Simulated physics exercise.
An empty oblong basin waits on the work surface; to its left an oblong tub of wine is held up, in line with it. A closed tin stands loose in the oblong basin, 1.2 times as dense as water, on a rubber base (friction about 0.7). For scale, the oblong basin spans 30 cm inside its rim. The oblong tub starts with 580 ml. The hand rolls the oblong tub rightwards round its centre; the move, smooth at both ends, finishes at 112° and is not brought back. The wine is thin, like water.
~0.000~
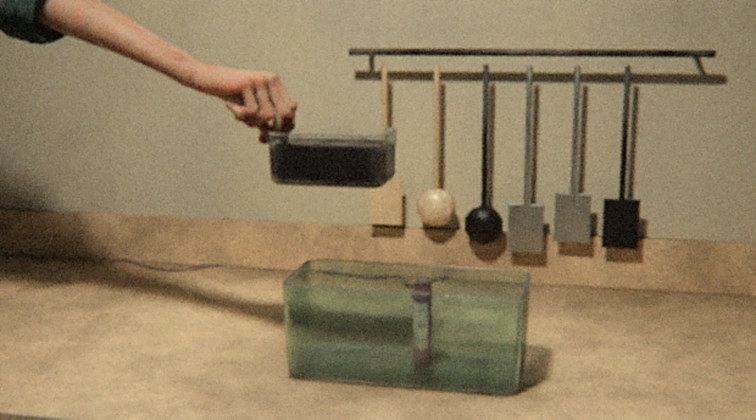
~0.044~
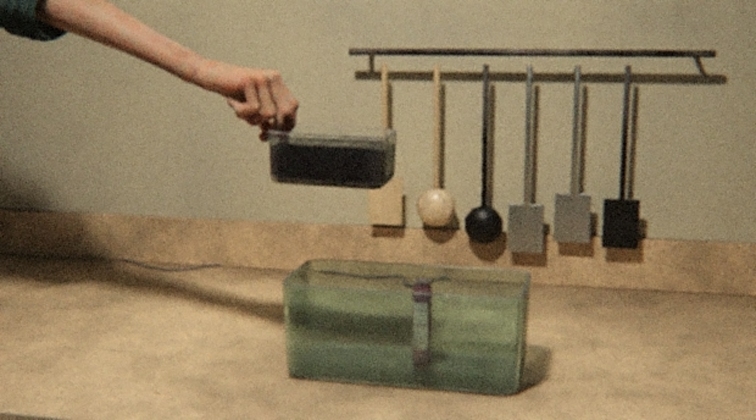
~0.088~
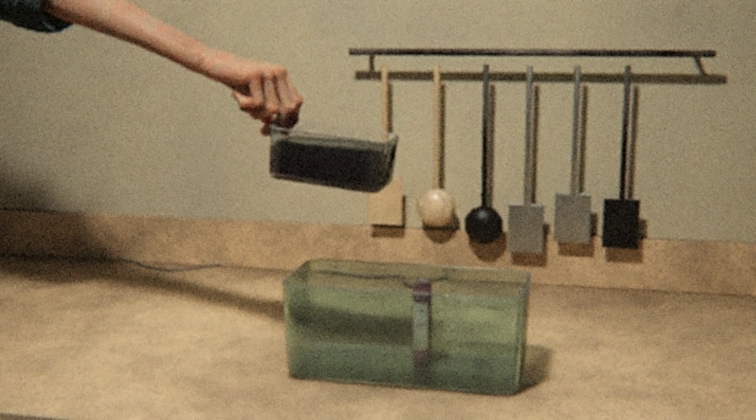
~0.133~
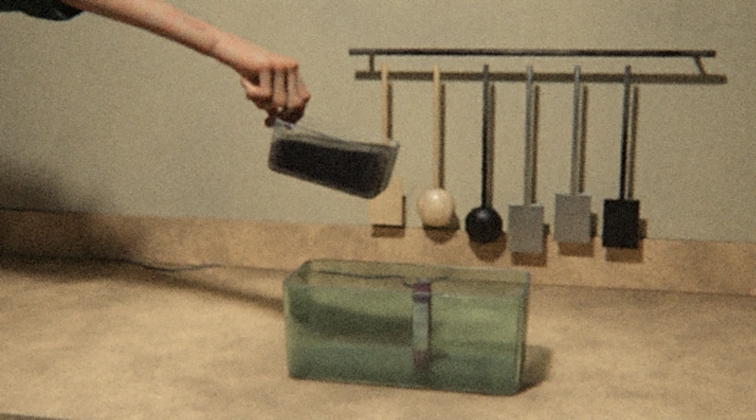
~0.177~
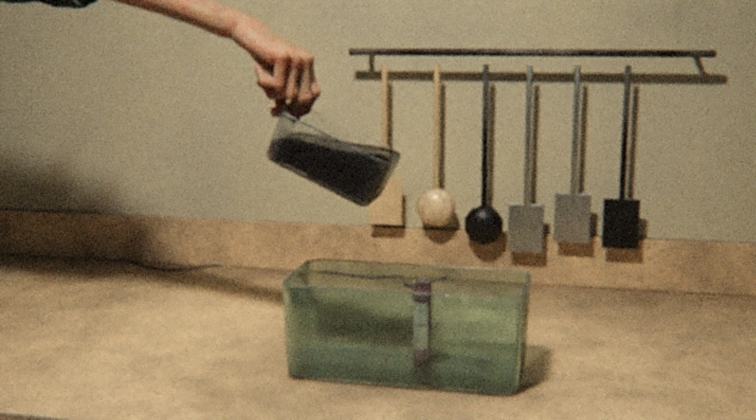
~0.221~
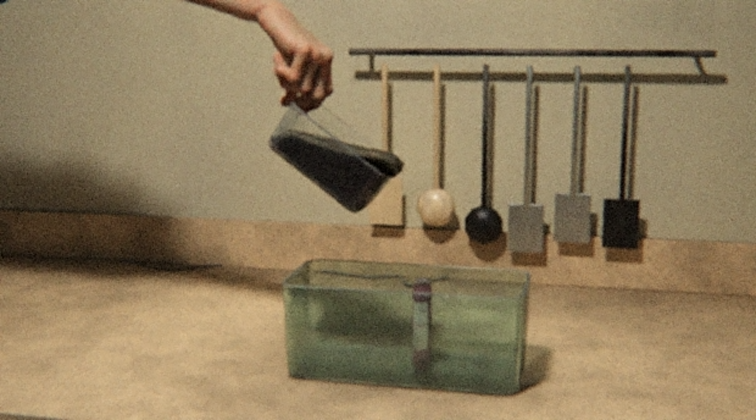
In this clip, a hand holds a clear oblong tub of dark liquid above a translucent green basin with an upright object inside, then smoothly tilts the tub rightwards, and the liquid shifts to its lowered right rim.
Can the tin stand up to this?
The tin remains upright.
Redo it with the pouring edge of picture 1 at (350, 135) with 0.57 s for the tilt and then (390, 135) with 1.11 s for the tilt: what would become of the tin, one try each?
First it goes over; then it keeps standing.
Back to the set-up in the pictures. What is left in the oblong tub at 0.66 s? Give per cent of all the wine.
About 1 per cent.
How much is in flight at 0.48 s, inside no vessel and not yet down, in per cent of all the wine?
Some 46 per cent.
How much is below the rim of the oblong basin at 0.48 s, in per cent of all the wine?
Near 44 in a hundred.
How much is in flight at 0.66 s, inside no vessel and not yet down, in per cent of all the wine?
Near 6 in a hundred.
Then, 0.48 s in, the tilt is 105° and 9 per cent is still to pour; the tin stands where it began.
Then, 0.66 s in, the tilt is 112° and 1 per cent is still to pour; the tin stands where it began.
Then, 0.86 s in, the tilt is 112° and 0 per cent is still to pour; the tin stands where it began.
Then, 1.07 s in, the tilt is 112° and 0 per cent is still to pour; the tin stands where it began.
Finally, the tin stands where it began.
